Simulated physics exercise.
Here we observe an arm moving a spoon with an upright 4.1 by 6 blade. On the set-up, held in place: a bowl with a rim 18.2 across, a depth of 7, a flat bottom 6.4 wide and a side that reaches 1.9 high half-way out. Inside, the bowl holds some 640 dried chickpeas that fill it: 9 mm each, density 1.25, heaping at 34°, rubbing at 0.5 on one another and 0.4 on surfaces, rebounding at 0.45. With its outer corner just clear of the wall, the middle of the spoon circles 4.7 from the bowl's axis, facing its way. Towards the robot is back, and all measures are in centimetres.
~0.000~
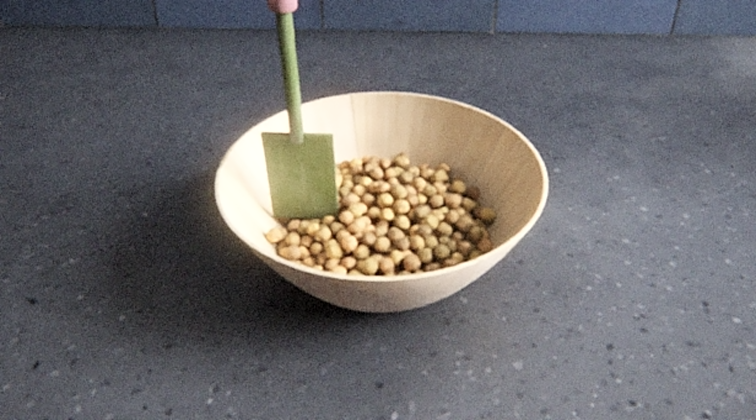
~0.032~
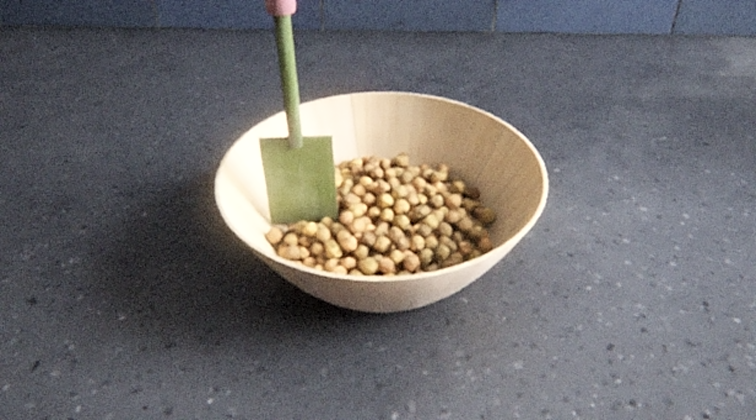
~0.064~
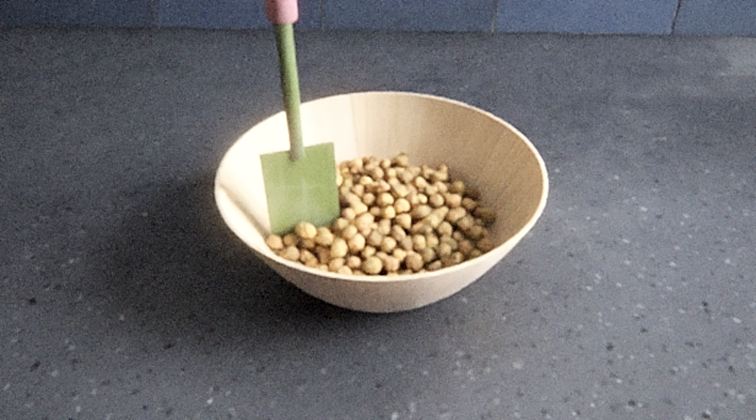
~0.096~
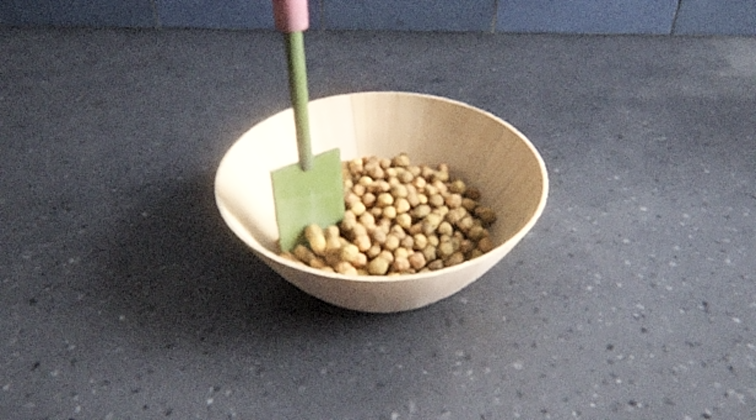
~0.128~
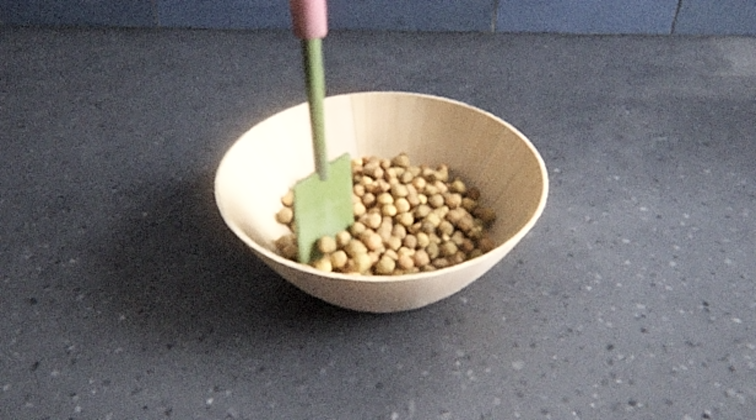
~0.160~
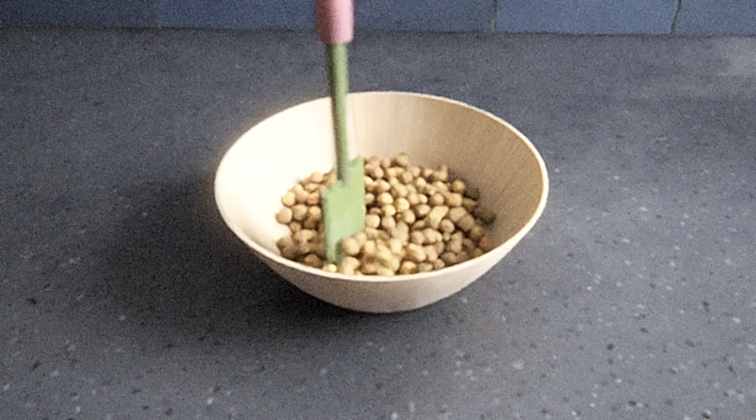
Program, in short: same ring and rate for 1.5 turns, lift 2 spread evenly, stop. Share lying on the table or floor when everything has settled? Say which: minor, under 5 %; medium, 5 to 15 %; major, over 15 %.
That would be a minor share.
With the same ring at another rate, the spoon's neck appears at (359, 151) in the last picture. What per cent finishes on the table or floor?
About 0 %.
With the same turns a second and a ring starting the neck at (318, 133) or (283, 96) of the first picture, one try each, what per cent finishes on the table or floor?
Near 0 per cent and near 0 per cent, in that order.
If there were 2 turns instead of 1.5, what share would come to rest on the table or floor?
I'd reckon near 0 per cent.
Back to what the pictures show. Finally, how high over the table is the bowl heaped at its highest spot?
It reaches some 5.5 cm above the table.
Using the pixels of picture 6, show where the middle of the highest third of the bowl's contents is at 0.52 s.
About (393, 183) in the last picture.
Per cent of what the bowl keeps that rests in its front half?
Around 45 per cent of what the bowl keeps.
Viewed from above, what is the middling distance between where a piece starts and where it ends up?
0 cm.
After 0.52 s, 254° round, highest piece 8 above the table; 635 in the bowl, 1 on the table or floor, 1 in flight or on the tool.
After 0.89 s, 78° round, highest piece 5 above the table; 634 in the bowl, 3 on the table or floor.
After 1.27 s, 180° round, highest piece 5 above the table; 634 in the bowl, 3 on the table or floor.
After 1.97 s, 180° round, highest piece 5 above the table; 634 in the bowl, 3 on the table or floor.
In the end, 634 in the bowl, 3 on the table or floor. That is 0 % on the table or floor.
